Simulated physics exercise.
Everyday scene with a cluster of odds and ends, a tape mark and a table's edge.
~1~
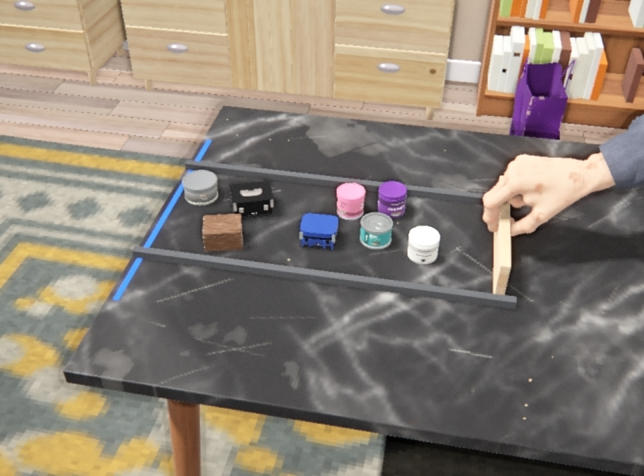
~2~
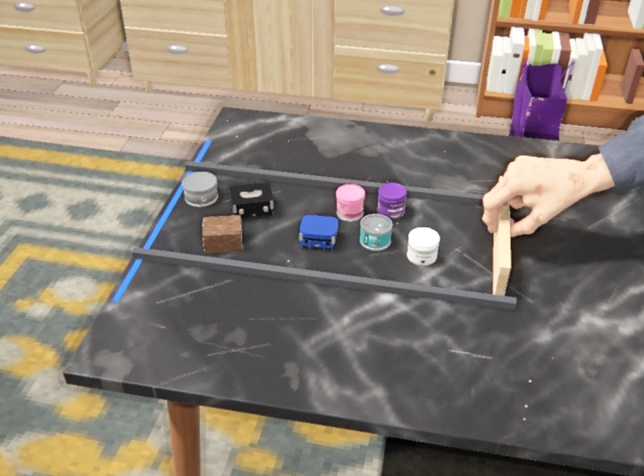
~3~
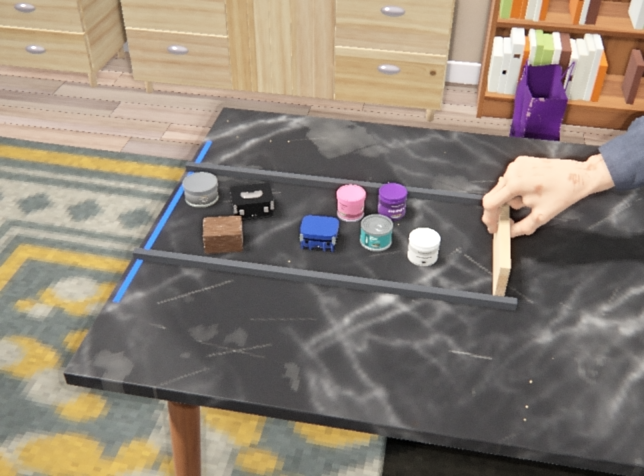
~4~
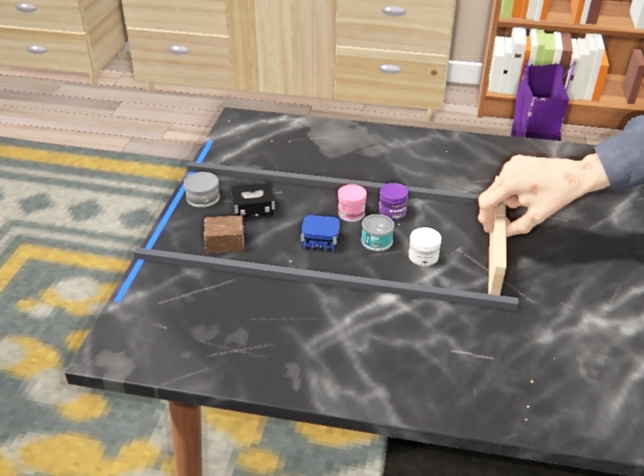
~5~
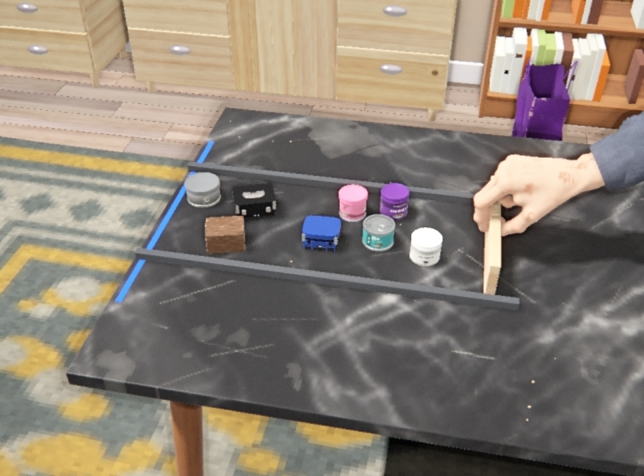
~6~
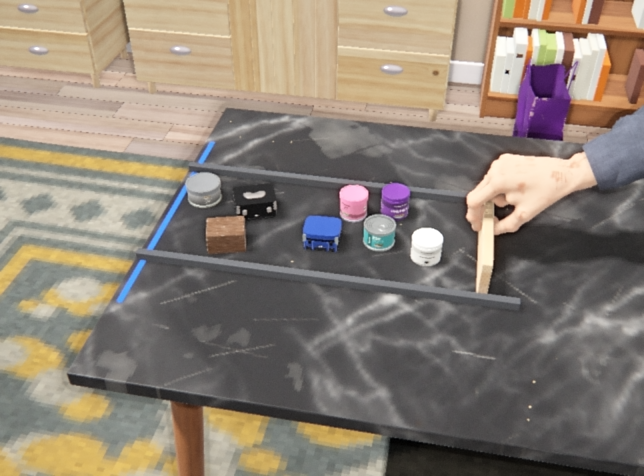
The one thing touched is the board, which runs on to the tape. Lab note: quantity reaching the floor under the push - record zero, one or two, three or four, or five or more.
After that push five at the least come off the table.
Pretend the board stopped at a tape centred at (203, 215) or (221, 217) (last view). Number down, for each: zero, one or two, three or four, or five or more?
First place: Three to four; second place: Either one or two.
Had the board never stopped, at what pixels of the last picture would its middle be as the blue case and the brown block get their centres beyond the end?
First near (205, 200), second near (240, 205).
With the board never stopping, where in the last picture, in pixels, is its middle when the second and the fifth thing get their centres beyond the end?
At (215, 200) for the second, at (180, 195) for the fifth.
Soon after, none off yet; grey tin at rest near (204, 190); brown block at rest near (226, 235); black case at rest near (255, 203).
Then, none off yet; grey tin at rest near (201, 189); brown block moved about its own width near (180, 236); black case moved about its own width near (217, 205).
At rest, the number that fall off is five or more; fallen, white tub, purple tub, turquoise tin, pink pot, blue case, black case, brown block and grey tin.
